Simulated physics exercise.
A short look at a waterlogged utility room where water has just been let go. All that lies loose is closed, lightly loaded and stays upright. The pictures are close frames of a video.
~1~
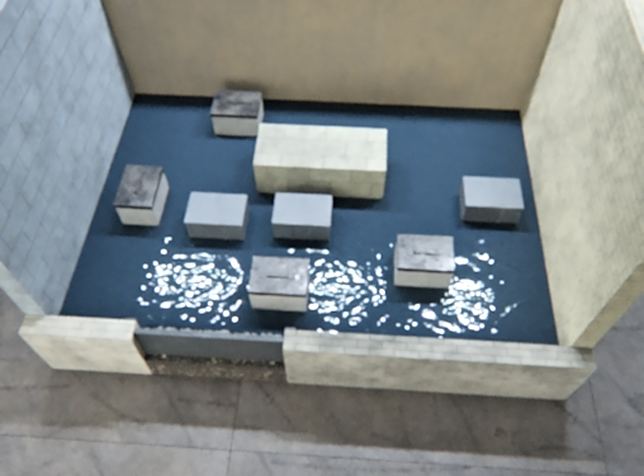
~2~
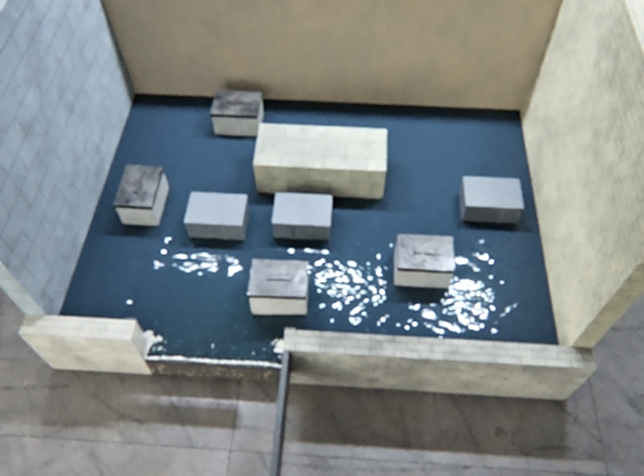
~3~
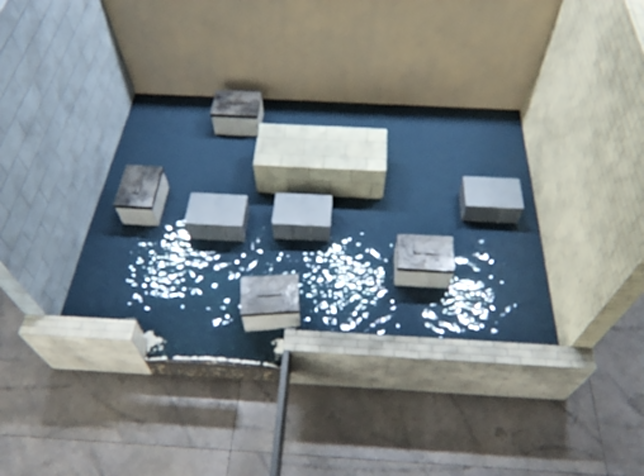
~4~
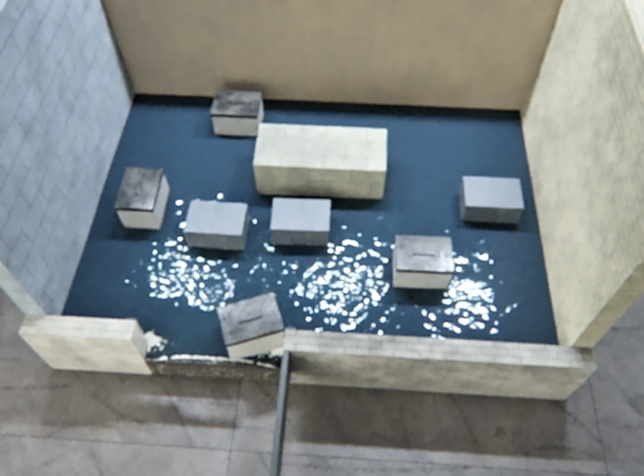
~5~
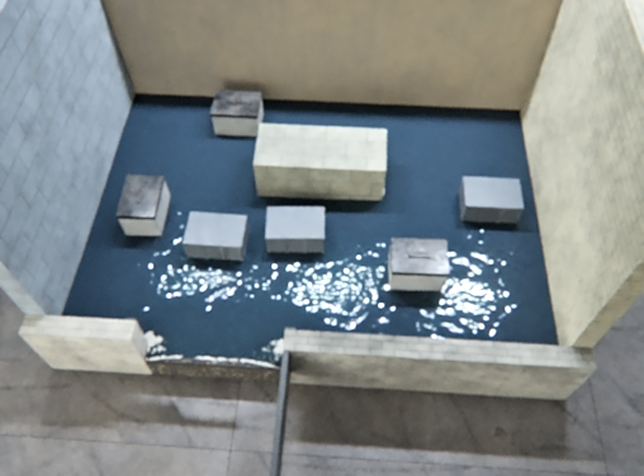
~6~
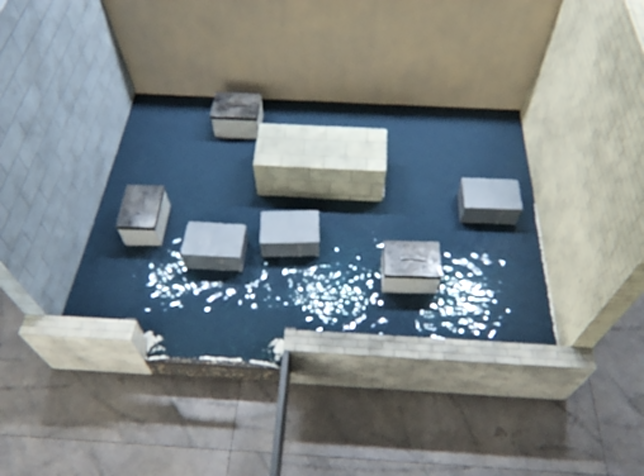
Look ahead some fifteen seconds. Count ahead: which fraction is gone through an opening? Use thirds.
Share: Two thirds or more.
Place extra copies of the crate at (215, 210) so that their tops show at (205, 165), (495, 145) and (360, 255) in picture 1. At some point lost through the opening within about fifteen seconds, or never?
One after the other: Yes, kept in, carried outside.
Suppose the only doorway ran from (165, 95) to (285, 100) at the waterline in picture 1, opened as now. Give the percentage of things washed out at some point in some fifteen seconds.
Close to 60 %.
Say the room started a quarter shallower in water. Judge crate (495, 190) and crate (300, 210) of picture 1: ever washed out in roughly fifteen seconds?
In turn: Kept in, gone.
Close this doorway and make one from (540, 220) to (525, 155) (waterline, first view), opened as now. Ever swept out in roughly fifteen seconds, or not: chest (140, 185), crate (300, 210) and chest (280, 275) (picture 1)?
In turn: Inside, out, no.
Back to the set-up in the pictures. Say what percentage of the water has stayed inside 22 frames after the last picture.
I make it 54 per cent.
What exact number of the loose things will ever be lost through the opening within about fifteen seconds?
It comes to 5.
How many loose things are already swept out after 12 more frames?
It comes to 4.
A moment on, 1 of 7 are out; 6 afloat.
Next, 4 of 7 are out; 3 afloat.
Later, 5 of 7 are out; 2 afloat.
In the end, 5 of 7 are out; 2 afloat.
